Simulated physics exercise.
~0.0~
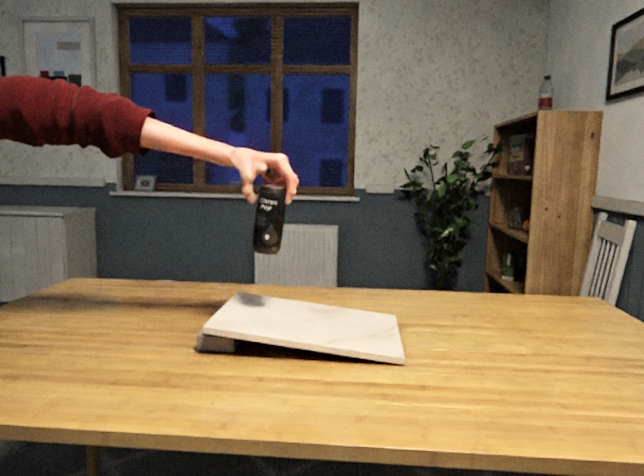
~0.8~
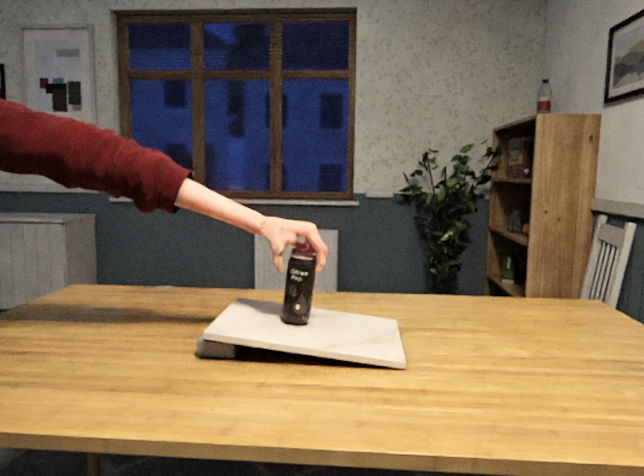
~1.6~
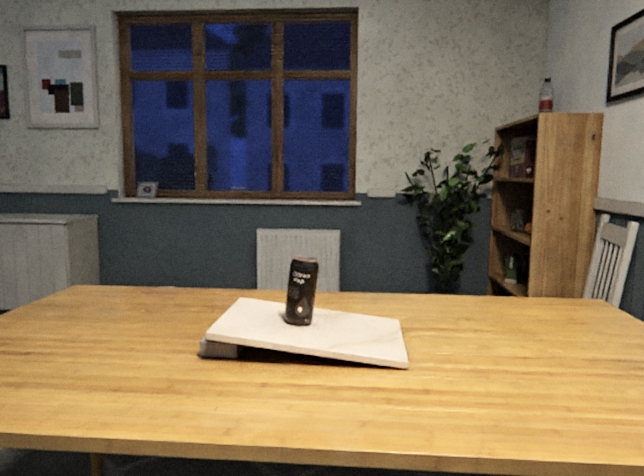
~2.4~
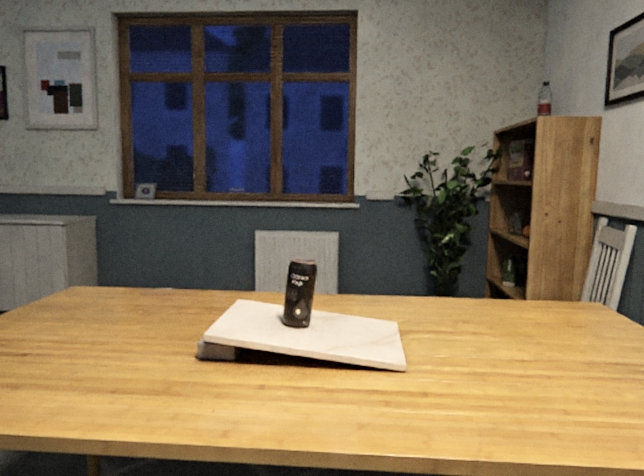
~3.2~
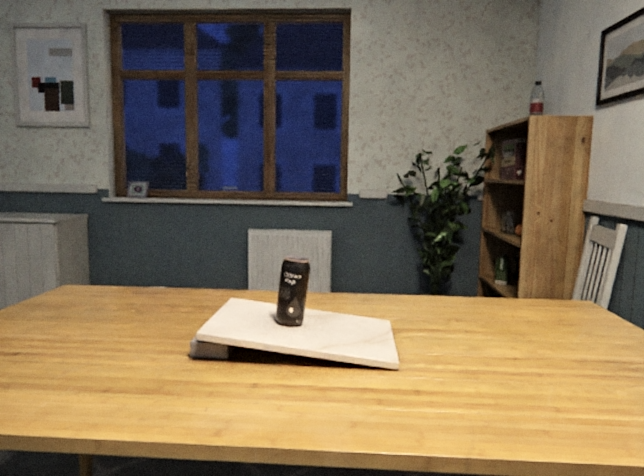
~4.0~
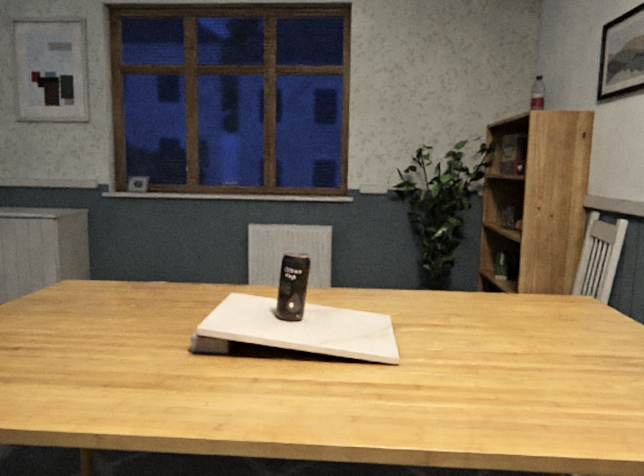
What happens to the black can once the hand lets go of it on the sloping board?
The black can keeps its place, standing upright and at rest on the sloping board.
